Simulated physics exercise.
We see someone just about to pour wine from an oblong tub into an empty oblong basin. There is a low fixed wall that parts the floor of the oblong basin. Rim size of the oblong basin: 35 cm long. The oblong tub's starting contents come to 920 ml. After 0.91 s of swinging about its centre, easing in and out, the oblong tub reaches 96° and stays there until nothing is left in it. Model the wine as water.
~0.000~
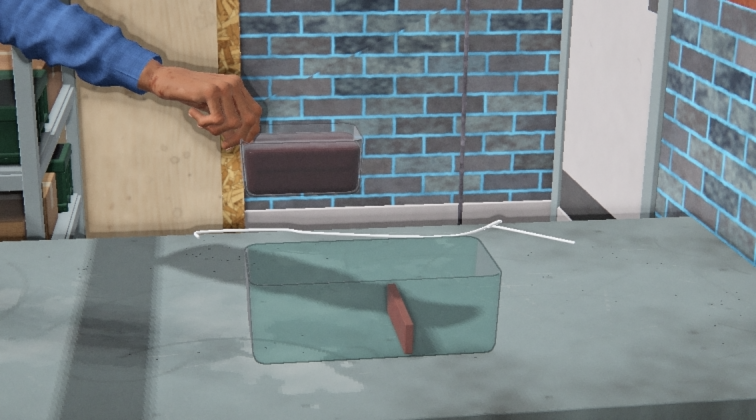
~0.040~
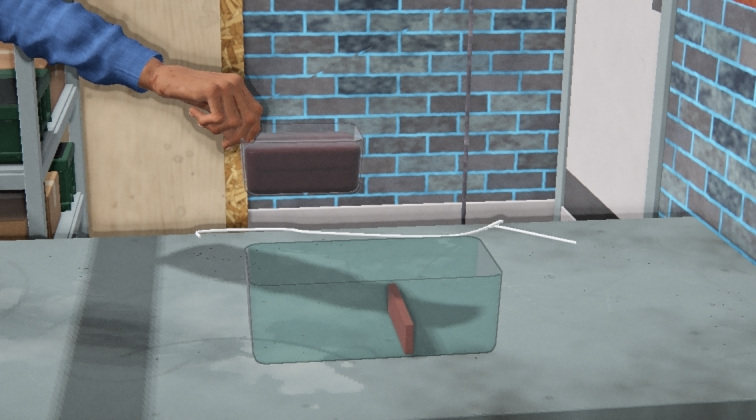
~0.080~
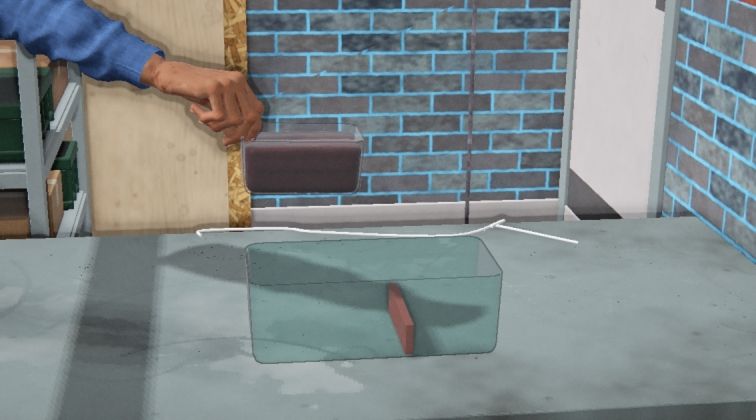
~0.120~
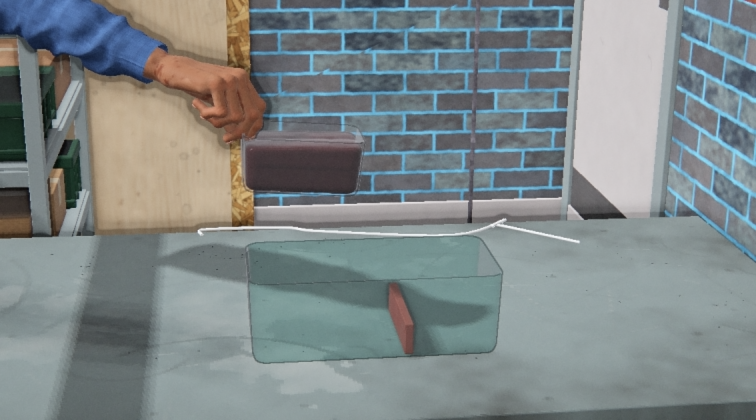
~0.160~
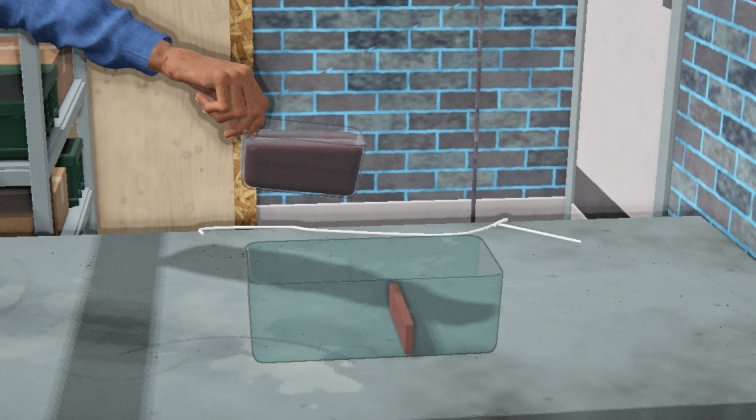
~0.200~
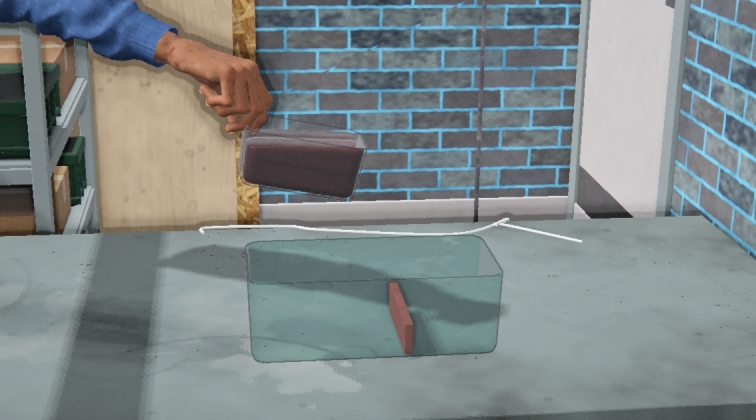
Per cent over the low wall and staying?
62 per cent.
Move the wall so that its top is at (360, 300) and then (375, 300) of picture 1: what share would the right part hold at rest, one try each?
90 in a hundred, followed by 80 in a hundred.
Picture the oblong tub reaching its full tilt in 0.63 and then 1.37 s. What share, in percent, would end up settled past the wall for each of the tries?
I'd expect close to 50 per cent and then close to 65 per cent.
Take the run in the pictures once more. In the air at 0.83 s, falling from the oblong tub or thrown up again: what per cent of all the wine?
It comes to some 7 percent of the total.
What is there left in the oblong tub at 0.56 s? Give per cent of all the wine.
Portion remaining: Approx. 48 per cent.
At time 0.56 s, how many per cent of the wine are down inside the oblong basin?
I'd put it near 12 percent.
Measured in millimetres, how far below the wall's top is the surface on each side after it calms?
Some 36 mm on the left and 16 mm on the right.
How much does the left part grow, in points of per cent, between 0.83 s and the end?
It comes to some 18 per cent.
After 0.56 s the tilt is 65° and 48 per cent is still to pour, 2 is left of the wall and 10 right of it.
After 0.83 s the tilt is 94° and 10 per cent is still to pour, 19 is left of the wall and 63 right of it.
After 1.11 s the tilt is 96° and 2 per cent is still to pour, 33 is left of the wall and 62 right of it.
After 1.41 s the tilt is 96° and 0 per cent is still to pour, 36 is left of the wall and 62 right of it.
In the end 36 per cent lies left of the wall, 62 right of it and 2 outside.
